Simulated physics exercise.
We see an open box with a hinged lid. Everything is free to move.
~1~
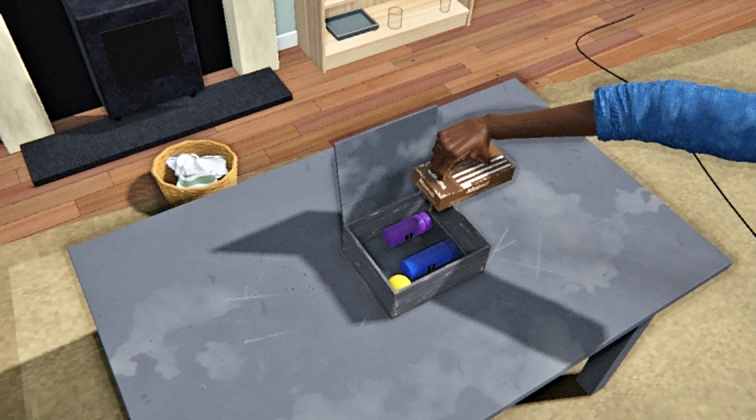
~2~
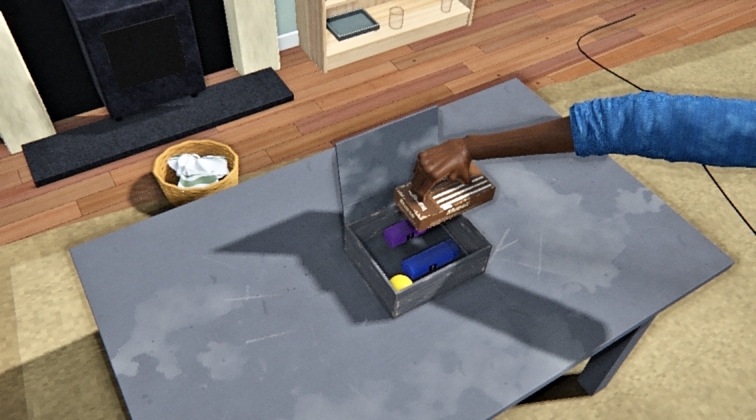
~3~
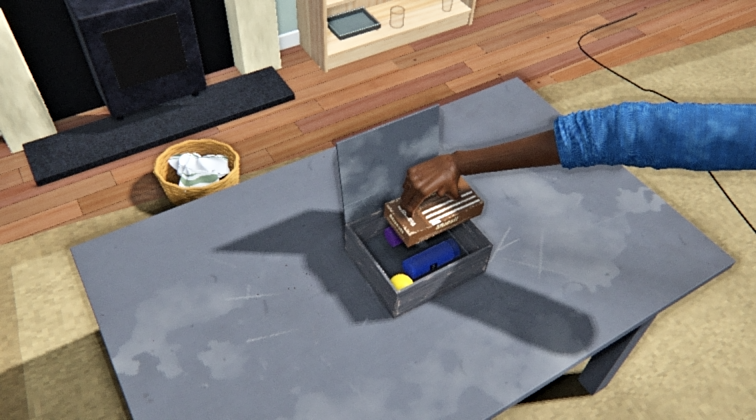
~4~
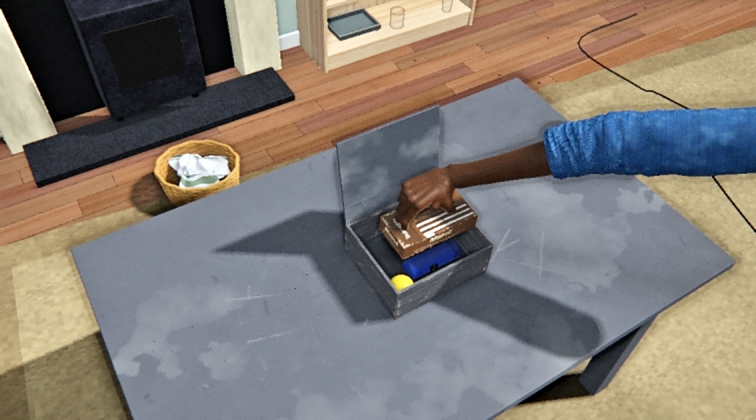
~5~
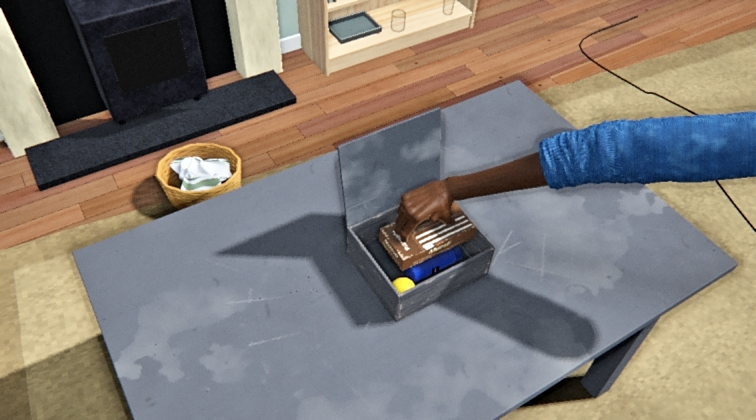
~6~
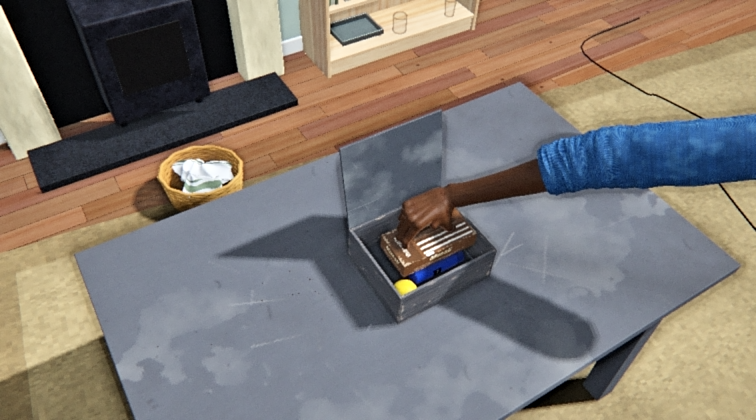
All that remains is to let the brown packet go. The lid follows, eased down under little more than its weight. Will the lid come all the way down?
In the end the lid closes.
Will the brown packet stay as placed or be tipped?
It ends up tilted.
Then, 0.90 s on from there, lid starting down; brown packet turned 44° from how it was put near (428, 250).
Then, 1.50 s on from there, lid 66° above the rim; brown packet turned 44° from how it was put near (428, 250).
Then, 1.90 s on from there, lid 37° above the rim; brown packet turned 44° from how it was put near (428, 250).
Then, 2.30 s on from there, lid 2° above the rim; brown packet turned 44° from how it was put near (428, 250).
In the end, lid shut; left askew, brown packet; the other 3 unmoved. At the end, from the last picture's camera, brown packet near (425, 245).
